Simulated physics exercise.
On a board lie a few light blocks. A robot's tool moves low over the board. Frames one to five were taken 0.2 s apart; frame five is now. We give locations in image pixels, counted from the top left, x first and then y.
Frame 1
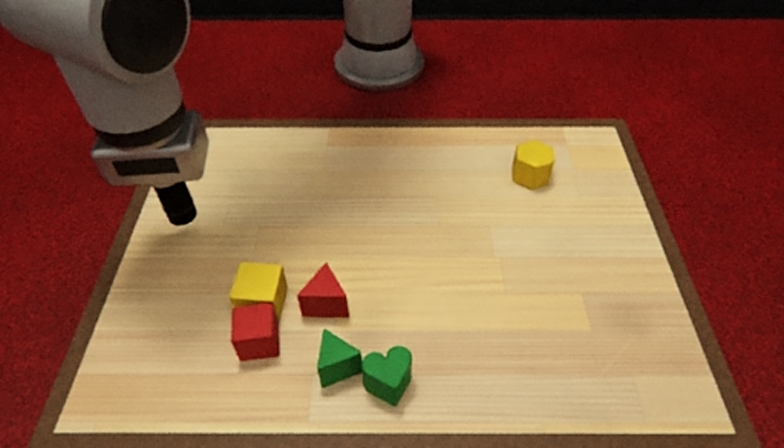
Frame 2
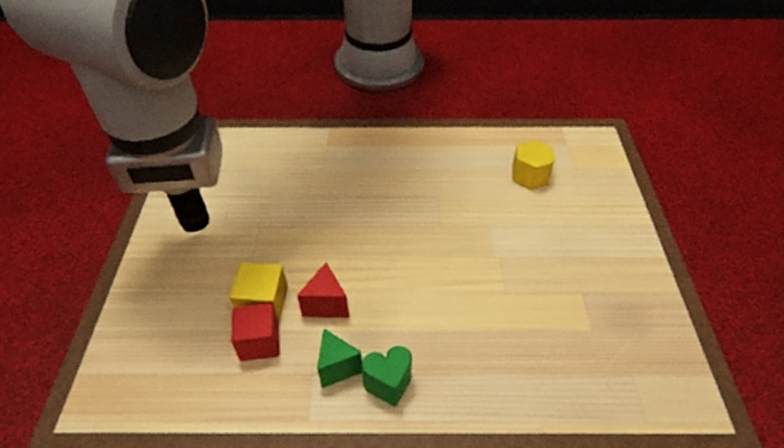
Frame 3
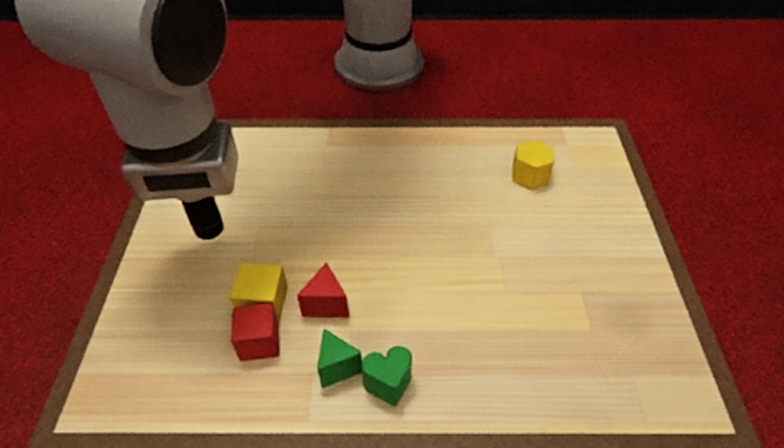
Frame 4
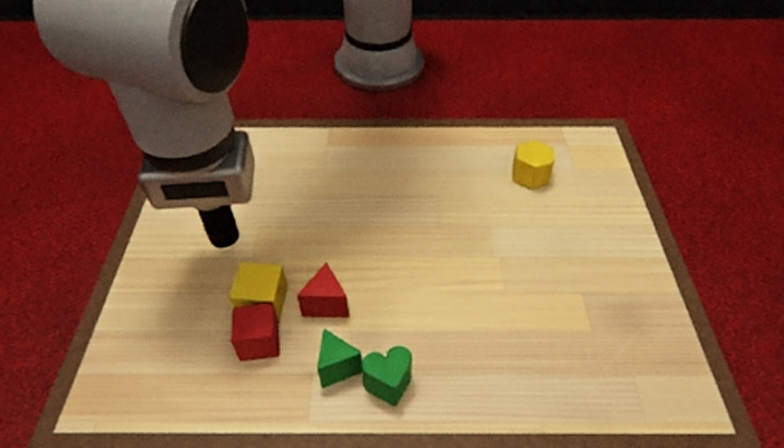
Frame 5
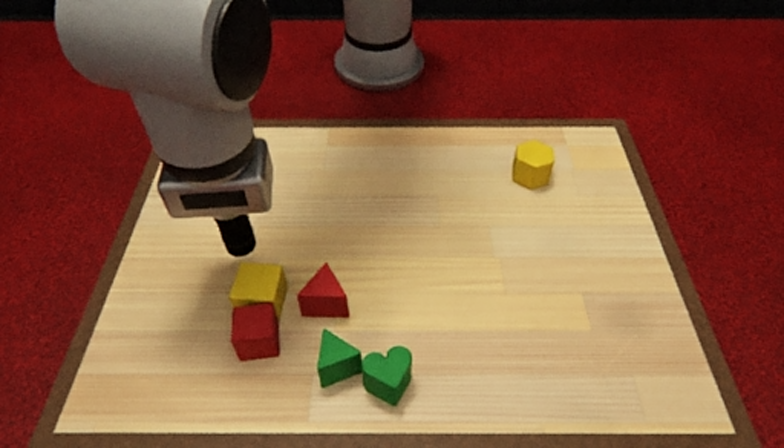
A robot arm moves its tool right and slightly nearer over a board of still, coloured blocks.
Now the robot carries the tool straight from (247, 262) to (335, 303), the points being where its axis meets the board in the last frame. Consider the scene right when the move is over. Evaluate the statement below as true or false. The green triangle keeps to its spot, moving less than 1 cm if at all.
Answer: True.
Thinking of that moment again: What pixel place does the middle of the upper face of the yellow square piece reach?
It is going to be at (271, 293).
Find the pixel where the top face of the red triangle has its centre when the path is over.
My prediction: (351, 301).
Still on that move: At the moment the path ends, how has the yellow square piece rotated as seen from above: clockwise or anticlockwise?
Viewed from the top, it goes clockwise.
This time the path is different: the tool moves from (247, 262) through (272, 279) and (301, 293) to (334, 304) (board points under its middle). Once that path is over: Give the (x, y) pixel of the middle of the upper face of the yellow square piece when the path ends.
The point I'd pick in the picture is (272, 299).
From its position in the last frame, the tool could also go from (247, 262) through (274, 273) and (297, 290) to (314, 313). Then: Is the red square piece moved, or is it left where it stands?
The answer is that it is displaced.
What follows on the original path. One third of the way, tool at (271, 260); yellow square piece at (259, 284).
Two thirds of the way, tool at (301, 274); red square piece at (251, 330), turned 25° clockwise; yellow square piece at (271, 293), turned 20° clockwise.
At the end, tool at (333, 288); red square piece at (251, 330), turned 30° clockwise; yellow square piece at (271, 293), turned 20° clockwise; red triangle at (351, 301), turned 20° clockwise; green triangle in place.
